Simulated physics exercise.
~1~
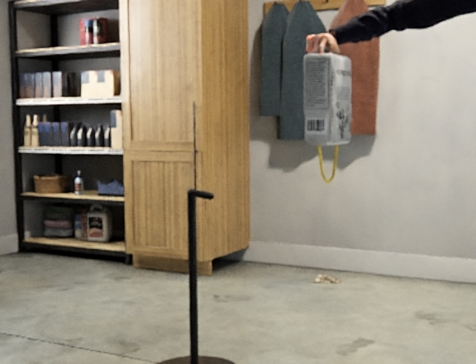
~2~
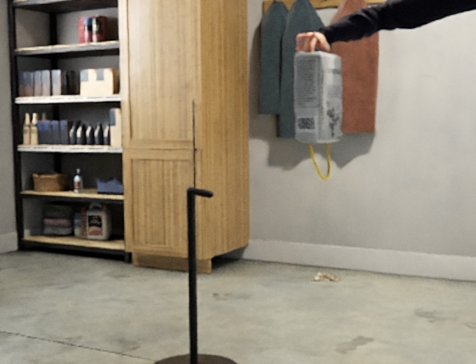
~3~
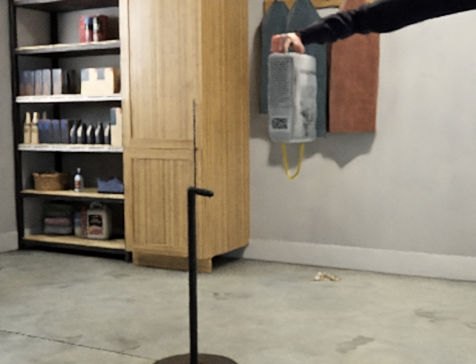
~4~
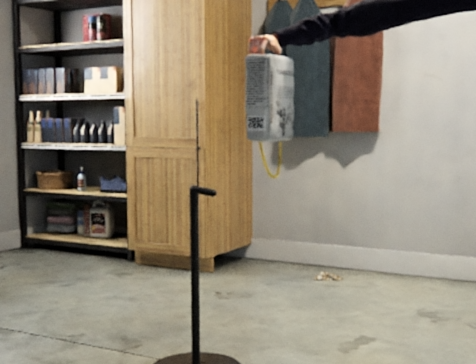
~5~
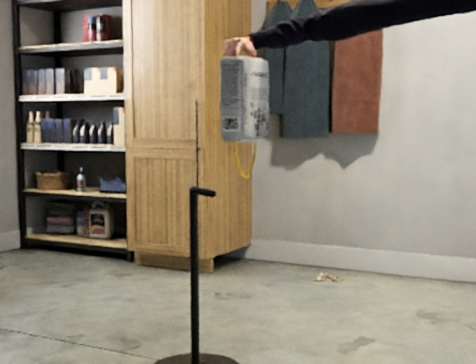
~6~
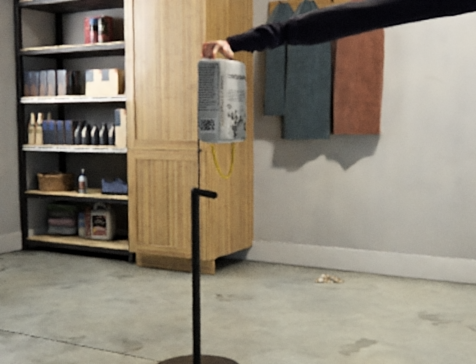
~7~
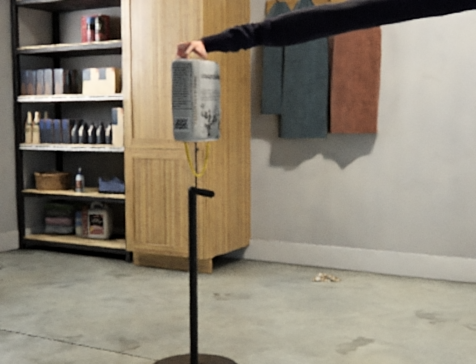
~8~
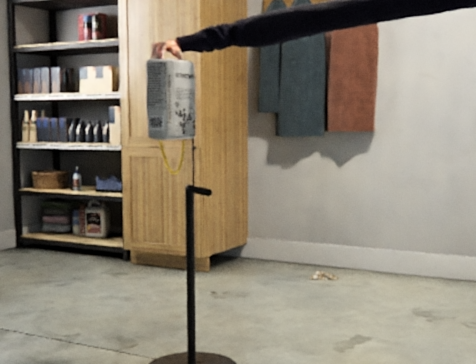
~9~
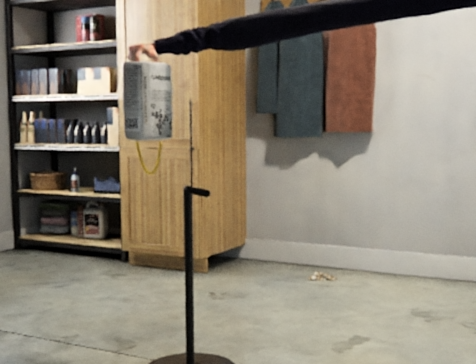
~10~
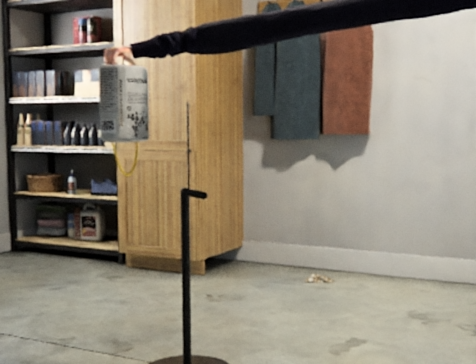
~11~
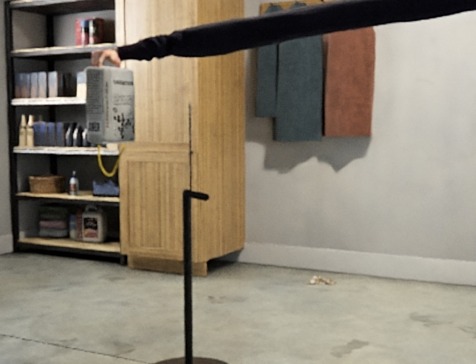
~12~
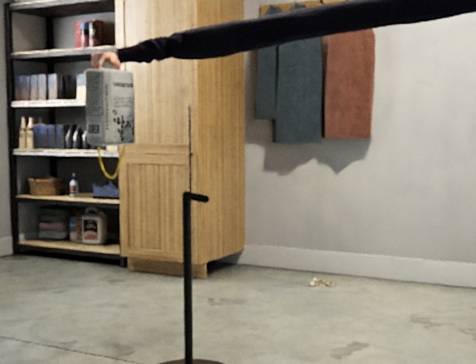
In a room with shelves and a wooden cabinet, a hand held a white sack with a low-hanging yellow loop and carried it steadily left over a hooked post, passing clear without catching, until it stopped in front of the shelves.
